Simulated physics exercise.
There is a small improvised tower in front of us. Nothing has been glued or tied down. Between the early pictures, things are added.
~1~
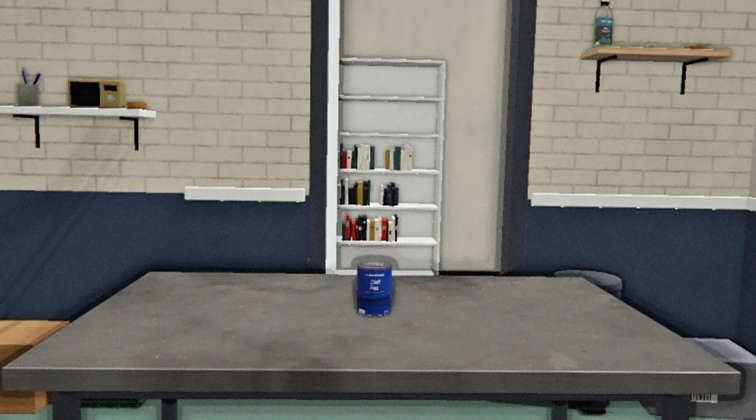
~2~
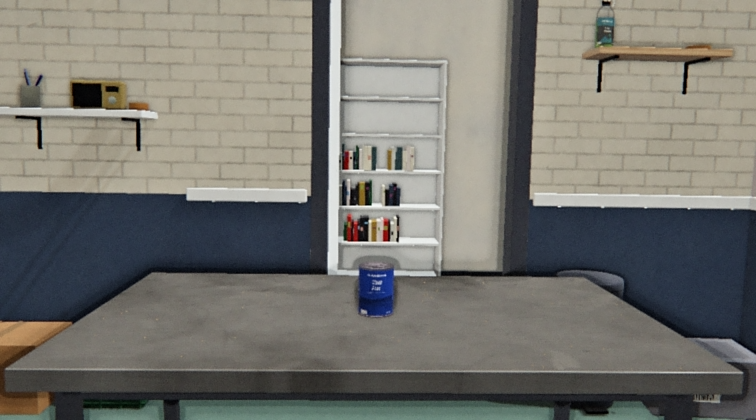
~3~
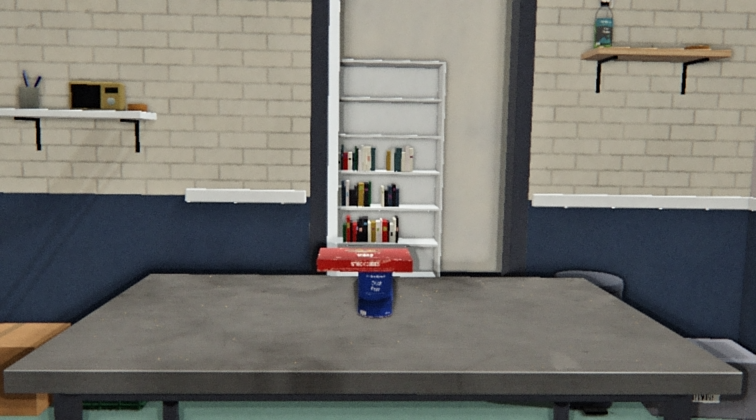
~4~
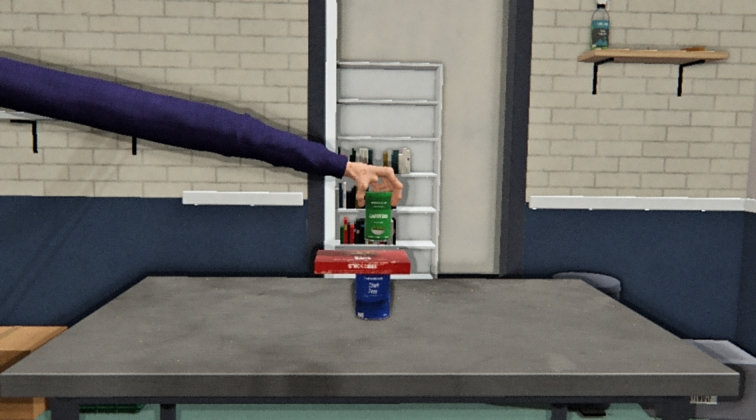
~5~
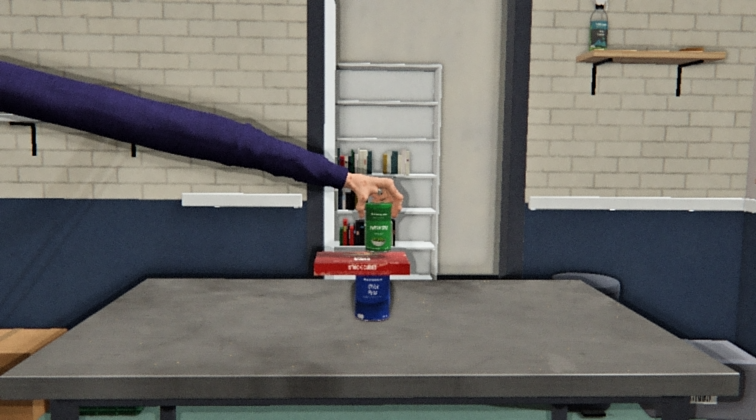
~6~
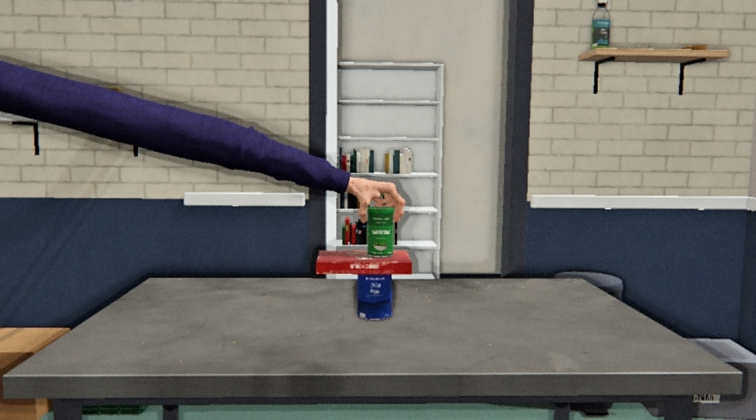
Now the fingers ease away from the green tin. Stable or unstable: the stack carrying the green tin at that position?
So the pile rests quietly where it is.
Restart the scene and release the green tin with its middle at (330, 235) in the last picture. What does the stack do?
The stack then collapses.
Then, 0.20 s on from there, no change.
Then, 0.50 s on from there, green tin resting near (380, 232).
In the end, all 3 unmoved. At the end, from the last picture's camera, green tin near (380, 232). The stack keeps its balance.
